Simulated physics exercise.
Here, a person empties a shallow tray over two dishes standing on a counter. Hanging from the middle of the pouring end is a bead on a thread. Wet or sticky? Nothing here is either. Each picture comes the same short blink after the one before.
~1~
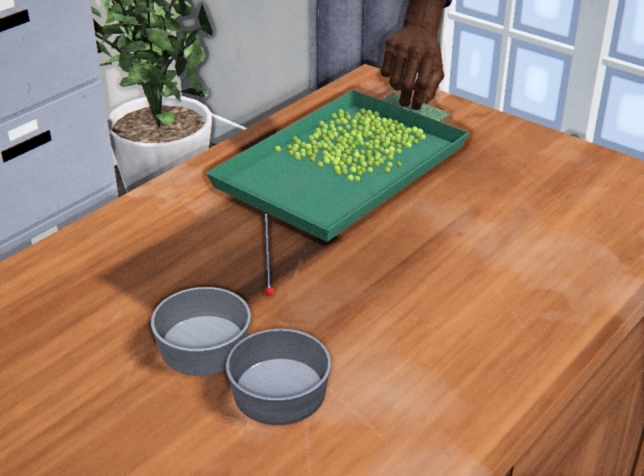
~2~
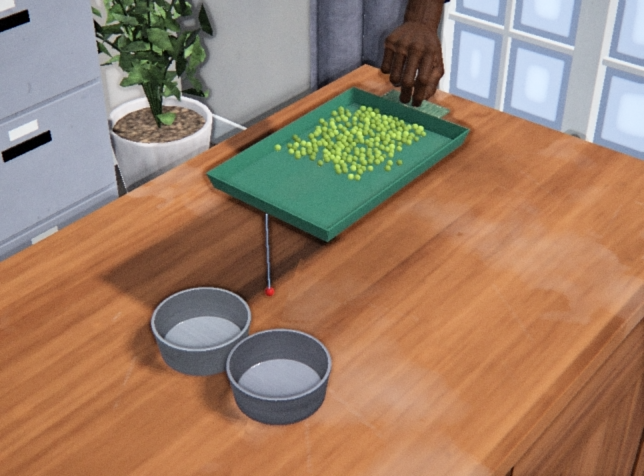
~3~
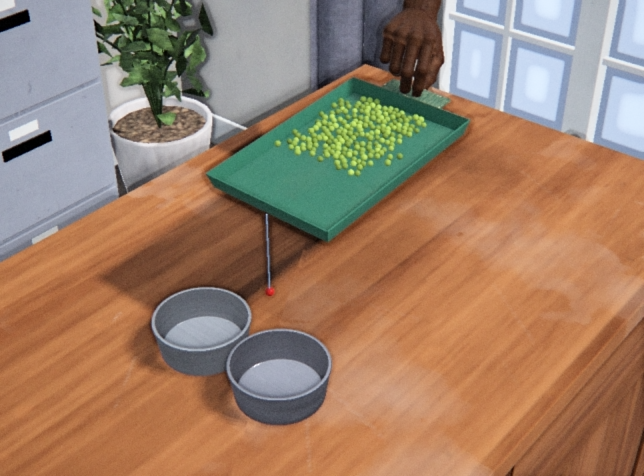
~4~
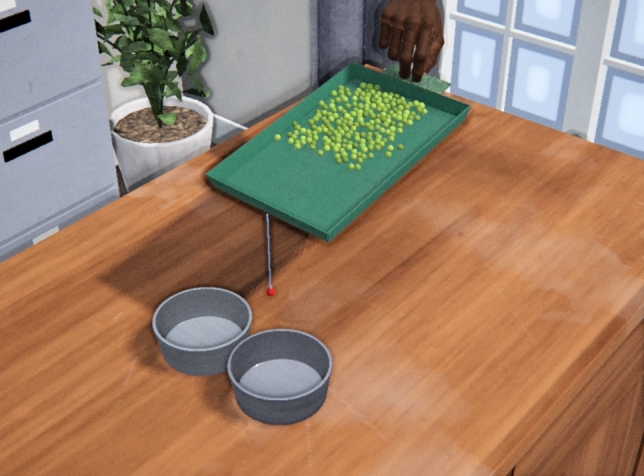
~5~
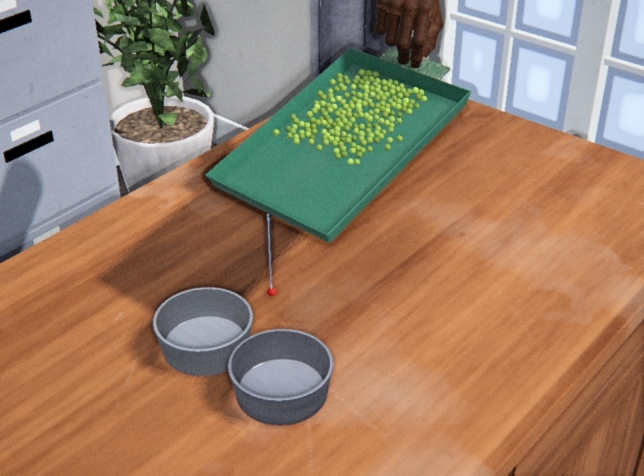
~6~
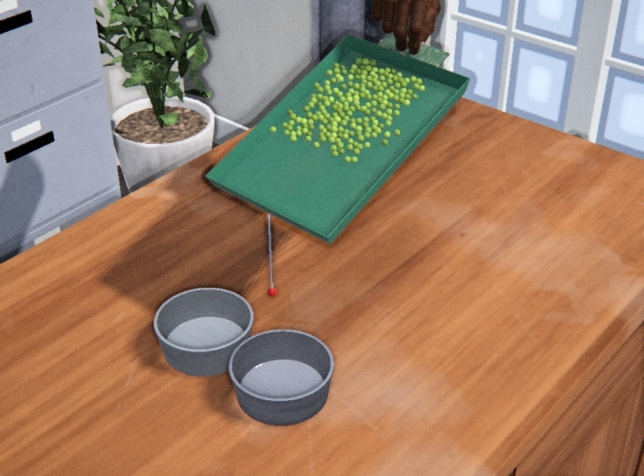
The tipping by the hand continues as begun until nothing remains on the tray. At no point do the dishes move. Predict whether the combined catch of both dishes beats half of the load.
Compared with the spill, the catch will be larger.
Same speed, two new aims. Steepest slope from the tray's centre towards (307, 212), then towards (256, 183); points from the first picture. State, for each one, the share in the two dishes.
About 70 and 20 percent.
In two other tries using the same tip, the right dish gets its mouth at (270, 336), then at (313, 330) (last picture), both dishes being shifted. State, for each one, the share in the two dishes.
About 80 per cent, then about 50 per cent.
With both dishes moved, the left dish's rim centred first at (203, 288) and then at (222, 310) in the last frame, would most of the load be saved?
Held in all, by try: A larger portion, then a larger portion.
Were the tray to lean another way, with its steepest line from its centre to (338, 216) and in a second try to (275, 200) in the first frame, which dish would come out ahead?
Note: Place 1, the dish at the right; place 2, the dish at the left.
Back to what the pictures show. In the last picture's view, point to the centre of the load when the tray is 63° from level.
Look close to (272, 217) in the last picture.
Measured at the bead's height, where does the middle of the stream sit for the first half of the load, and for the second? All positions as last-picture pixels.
At about (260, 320), then at (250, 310).
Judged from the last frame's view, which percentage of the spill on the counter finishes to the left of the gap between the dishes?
Some 40 %.
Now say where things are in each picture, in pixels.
The first picture shows corners of the pouring end (213, 172) and (327, 226), level; middle of the load (360, 140), dried peas; left dish (167, 354); right dish (245, 402); bead on its thread (269, 292).
The second picture shows corners of the pouring end (213, 173) and (327, 226), level; middle of the load (360, 138).
The third picture shows corners of the pouring end (213, 173) and (327, 227), tipped barely, level across its low end; middle of the load (360, 131).
The fourth picture shows corners of the pouring end (213, 173) and (327, 228), tipped a little, level across its low end; middle of the load (360, 120).
The fifth picture shows corners of the pouring end (212, 174) and (327, 230), tipped a little, level across its low end; middle of the load (355, 116).
The sixth picture shows corners of the pouring end (212, 175) and (327, 232), tipped clearly, level across its low end; middle of the load (352, 109), roughly a quarter on the move; left dish (170, 354); right dish (247, 403).
Just after the last frame, tray tipped steeply; roughly two thirds on the tray; about a tenth in the right dish; just a few in the left dish; roughly a quarter in the air.
A moment on, tray tipped past a quarter turn; roughly a quarter on the tray; roughly a quarter in the right dish; roughly a quarter in the left dish; just a few outside both; roughly a quarter in the air.
Further on, tray tipped past a quarter turn; roughly half in the right dish; roughly half in the left dish; about a tenth outside both.
When it is over, tray tipped past a quarter turn; roughly half in the right dish; roughly half in the left dish; about a tenth outside both.
